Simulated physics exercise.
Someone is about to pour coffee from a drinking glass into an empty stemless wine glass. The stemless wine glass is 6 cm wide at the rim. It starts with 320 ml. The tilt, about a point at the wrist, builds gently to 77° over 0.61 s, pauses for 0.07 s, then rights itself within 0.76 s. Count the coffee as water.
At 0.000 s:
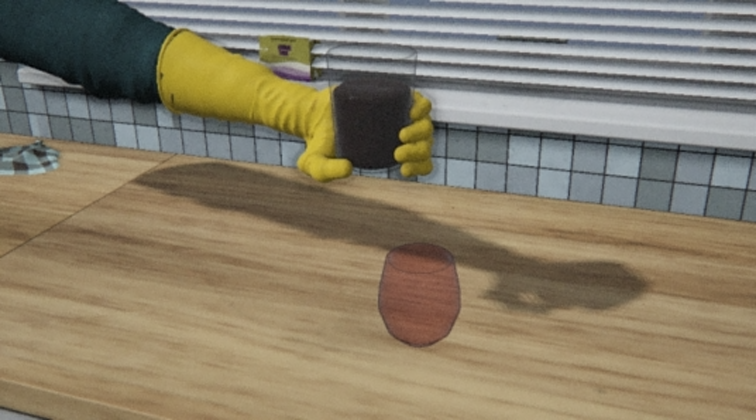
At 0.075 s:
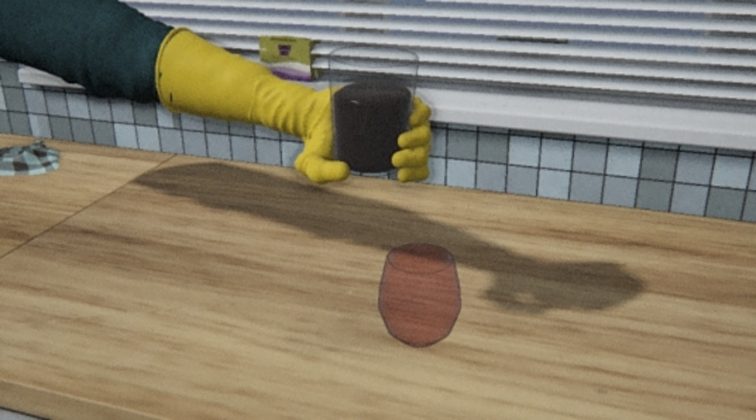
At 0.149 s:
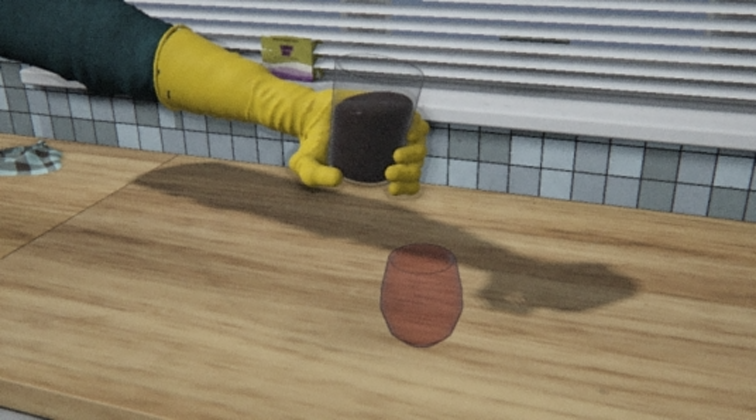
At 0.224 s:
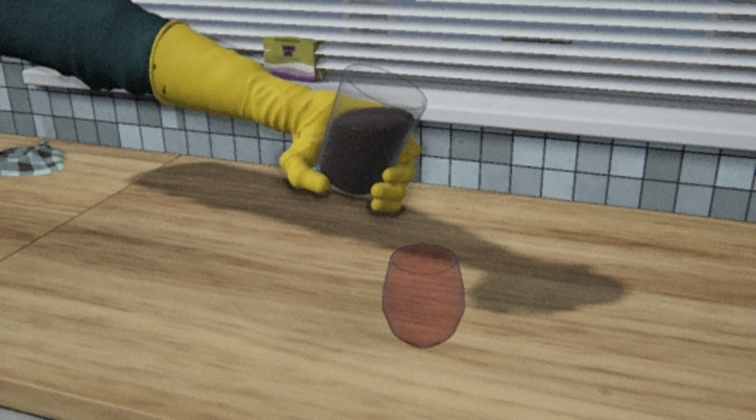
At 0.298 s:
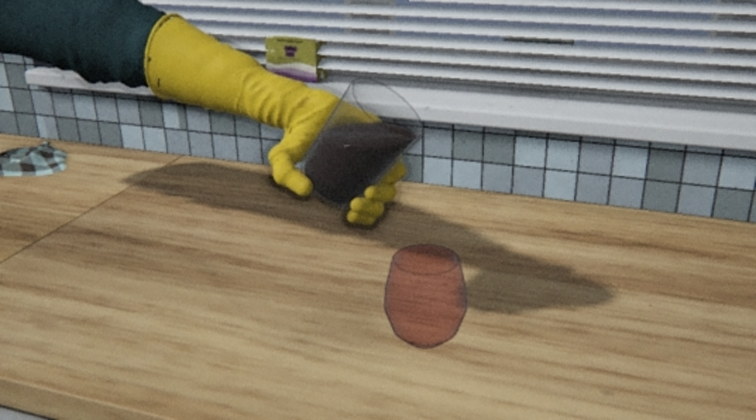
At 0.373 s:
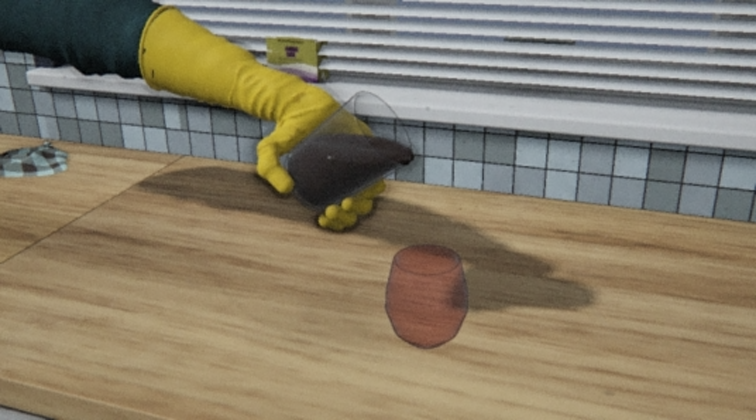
A wooden kitchen counter is seen from slightly above, backed by small grey-blue tiles and white blinds. A dark-sleeved arm in a yellow rubber glove reaches from the upper left, holding a clear glass of dark coffee behind a reddish, see-through stemless glass. The hand lowers slightly and tilts the glass rightward, slowly then further, until coffee reaches its lip, while the view drifts very slightly left.
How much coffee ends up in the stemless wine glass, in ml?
About 130 ml.
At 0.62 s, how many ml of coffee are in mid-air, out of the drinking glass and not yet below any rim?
About 35 ml.
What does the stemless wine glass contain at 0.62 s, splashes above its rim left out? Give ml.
Close to 25 ml.
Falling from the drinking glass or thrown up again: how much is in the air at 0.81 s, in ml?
Close to 40 ml.
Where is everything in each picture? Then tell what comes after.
In the first frame, tilt 0°; pouring edge (414, 57); surface from (352, 83) to (401, 87); the stemless wine glass's rim runs from (389, 255) to (451, 265).
In the second frame, tilt 3°; pouring edge (416, 64); surface from (351, 88) to (401, 91).
In the third frame, tilt 11°; pouring edge (421, 82); surface from (350, 101) to (403, 101).
In the fourth frame, tilt 23°; pouring edge (423, 108); surface from (342, 121) to (409, 117).
In the fifth frame, tilt 37°; pouring edge (419, 138); surface from (324, 138) to (405, 135).
In the sixth frame, tilt 52°; pouring edge (407, 163); surface from (303, 146) to (399, 149); 1 per cent is over the edge.
After 0.62 s the tilt is 77° and the stemless wine glass has 25 ml, the drinking glass 265 ml, and 0 ml is on the work surface.
After 0.81 s the tilt is 72° and the stemless wine glass has 80 ml, the drinking glass 200 ml, and 5 ml is on the work surface.
After 1.00 s the tilt is 48° and the stemless wine glass has 130 ml, the drinking glass 180 ml, and 5 ml is on the work surface.
After 1.21 s the tilt is 16° and the stemless wine glass has 130 ml, the drinking glass 180 ml, and 10 ml is on the work surface.
In the end the stemless wine glass has 130 ml, the drinking glass 180 ml, and 10 ml is on the work surface.
